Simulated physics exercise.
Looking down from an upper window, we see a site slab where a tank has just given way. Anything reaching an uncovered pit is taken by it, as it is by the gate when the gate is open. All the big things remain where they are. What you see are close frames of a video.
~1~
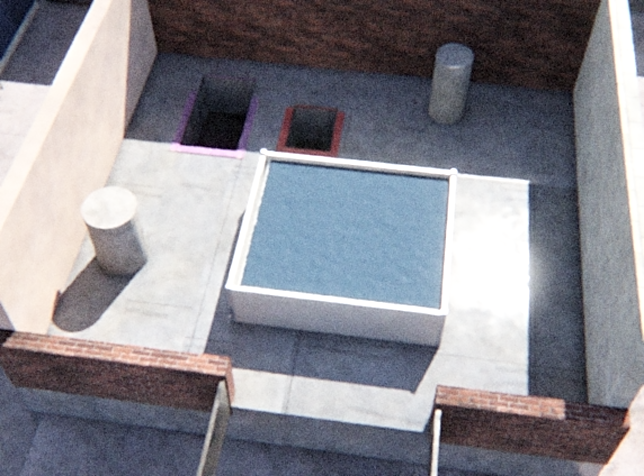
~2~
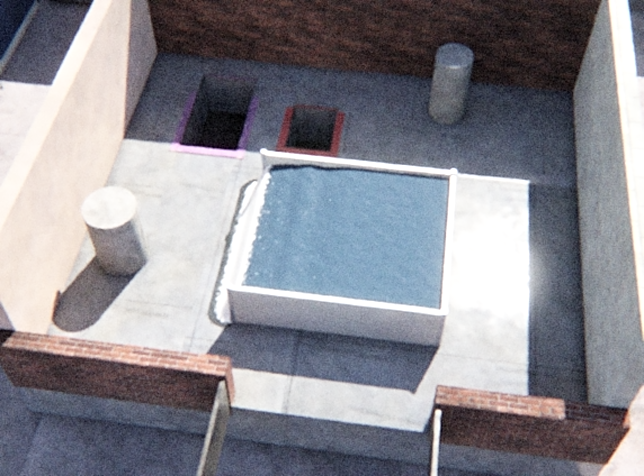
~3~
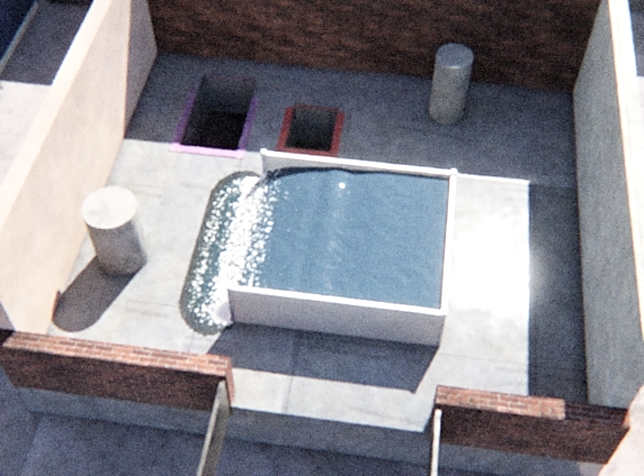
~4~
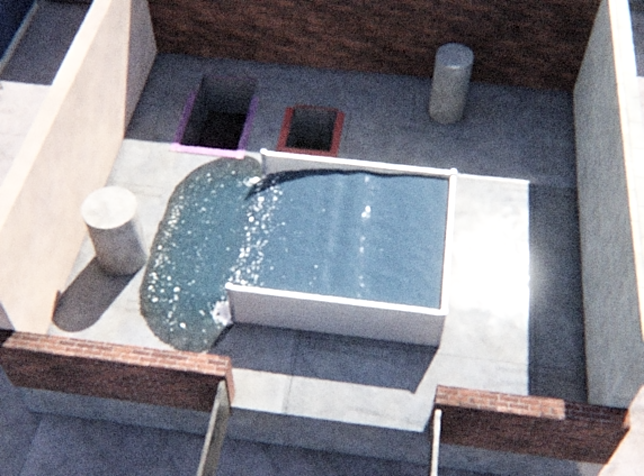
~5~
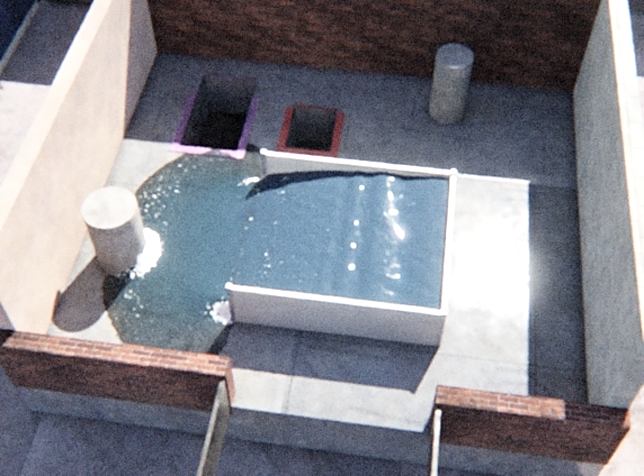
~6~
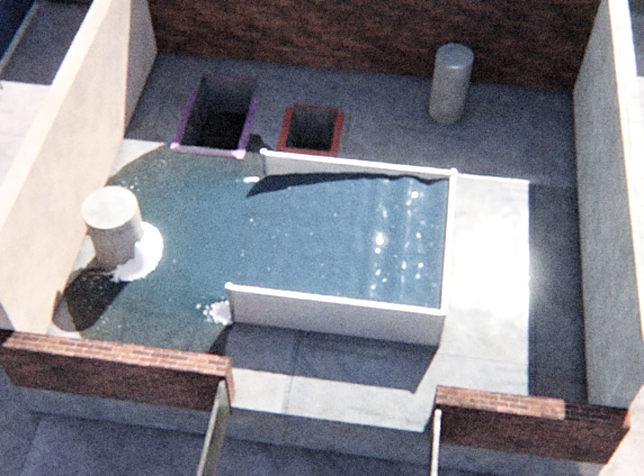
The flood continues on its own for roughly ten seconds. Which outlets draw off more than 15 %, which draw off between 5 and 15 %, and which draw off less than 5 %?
Outcome: The gate will likely win a middling part of five to fifteen per cent, the purple pit will likely win a major part beyond fifteen per cent, the red pit will likely win a minor part below five per cent.
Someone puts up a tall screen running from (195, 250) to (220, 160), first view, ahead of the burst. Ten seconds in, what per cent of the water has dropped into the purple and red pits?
I'd give purple roughly 25 % and red roughly 8 %.
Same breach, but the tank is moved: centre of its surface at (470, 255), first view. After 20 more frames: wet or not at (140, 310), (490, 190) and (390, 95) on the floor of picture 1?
Okay, first one got wet, second one high and dry, last one high and dry.
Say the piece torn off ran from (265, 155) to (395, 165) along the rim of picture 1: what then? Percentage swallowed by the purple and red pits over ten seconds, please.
Lab note - share by pit: Purple 20 %, red 40 %.
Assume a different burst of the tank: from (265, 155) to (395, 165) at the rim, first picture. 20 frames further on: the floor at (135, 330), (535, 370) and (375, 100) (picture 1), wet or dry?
Well, the first is missed by the spill, the next missed by the spill, the last hit by the spill.
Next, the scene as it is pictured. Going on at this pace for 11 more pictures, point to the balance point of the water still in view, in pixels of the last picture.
Roughly (226, 247) in the last picture.
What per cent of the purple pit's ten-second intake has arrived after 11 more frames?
Share by then: About 5 in a hundred.
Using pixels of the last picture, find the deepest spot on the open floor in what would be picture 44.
At about (584, 394).
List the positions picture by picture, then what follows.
The first frame shows still water in the tank at (347, 231).
In the second frame, the front is at (227, 324), out from the gap at (252, 238).
In the third frame, the front is at (207, 329), out from the gap at (252, 241).
In the fourth frame, water pours out at (252, 242) and has run to (164, 332).
In the fifth frame, water pours out at (252, 242) and has run to (133, 341).
In the sixth frame, water pours out at (252, 242) and has run to (70, 285).
A moment on, water covers 25 % of the floor; the gate 0 %, the purple pit 1 %, the red pit 0 %.
Next, water covers 30 % of the floor; the gate 0 %, the purple pit 2 %, the red pit 0 %.
Then, water covers 45 % of the floor; the gate 0 %, the purple pit 9 %, the red pit 0 %.
Later, water covers 75 % of the floor; the gate 4 %, the purple pit 25 %, the red pit 1 %.
In the end, water covers 95 % of the floor; the gate 7 %, the purple pit 36 %, the red pit 2 %.
